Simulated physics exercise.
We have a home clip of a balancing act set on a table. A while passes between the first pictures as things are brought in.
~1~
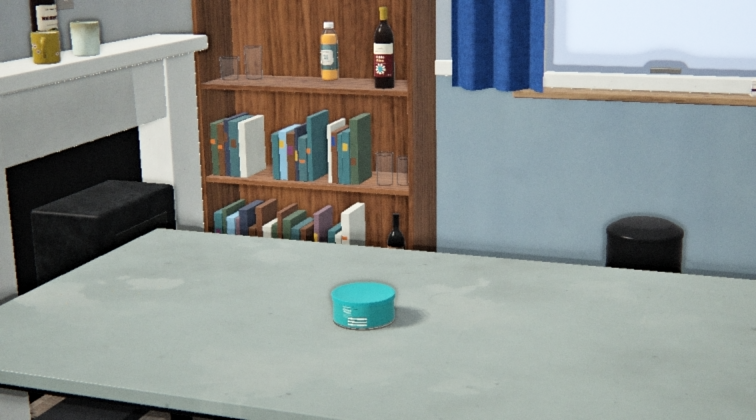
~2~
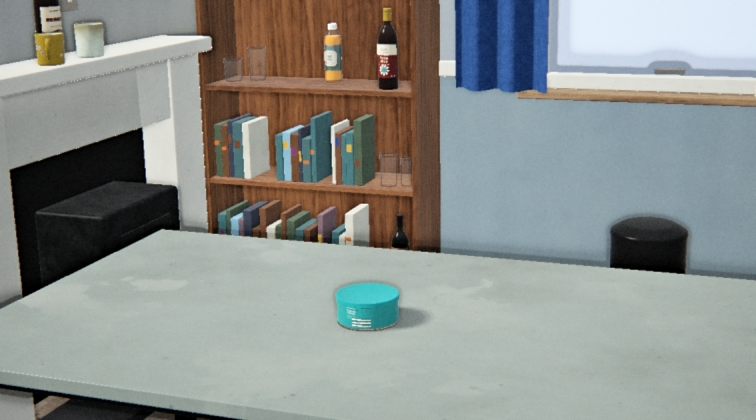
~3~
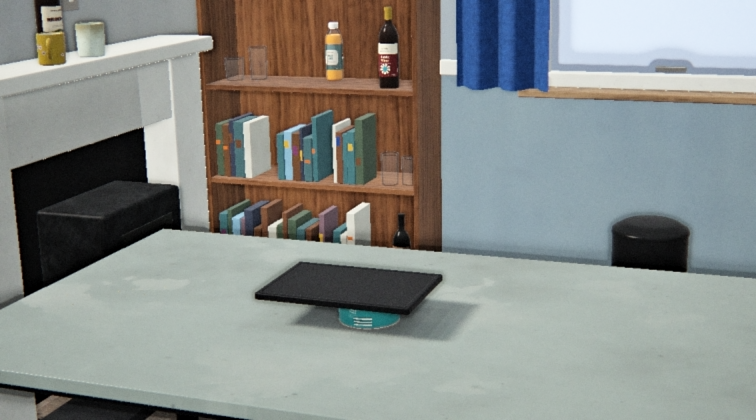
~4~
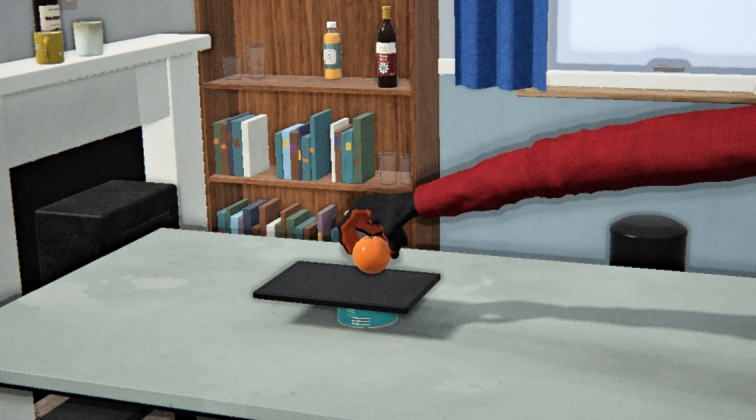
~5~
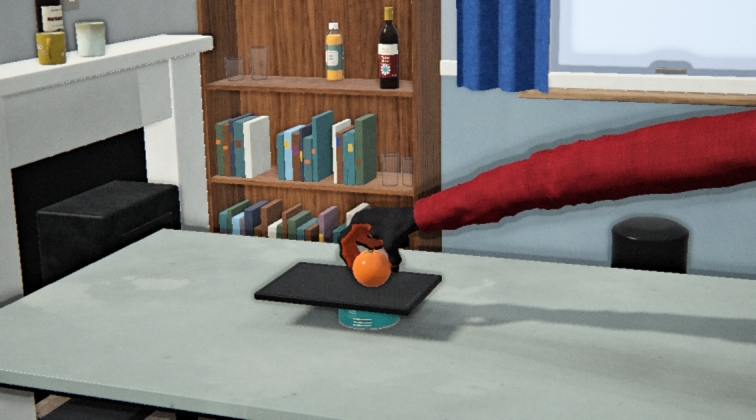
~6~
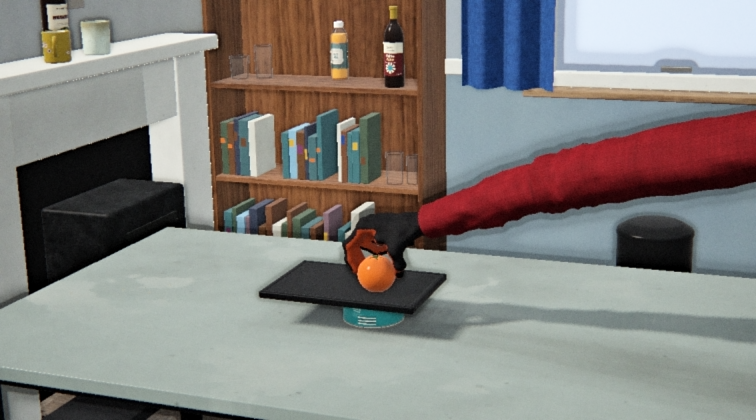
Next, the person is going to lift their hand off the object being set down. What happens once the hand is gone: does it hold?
The balance lasts.
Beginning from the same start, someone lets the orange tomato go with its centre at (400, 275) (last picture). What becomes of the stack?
The stack then stays standing.
Then, 0.50 s on from there, no change.
Then, 1.30 s on from there, orange tomato resting near (377, 274).
In the end, all 3 unmoved. At the end, from the last picture's camera, orange tomato near (377, 274). The stack stays up.
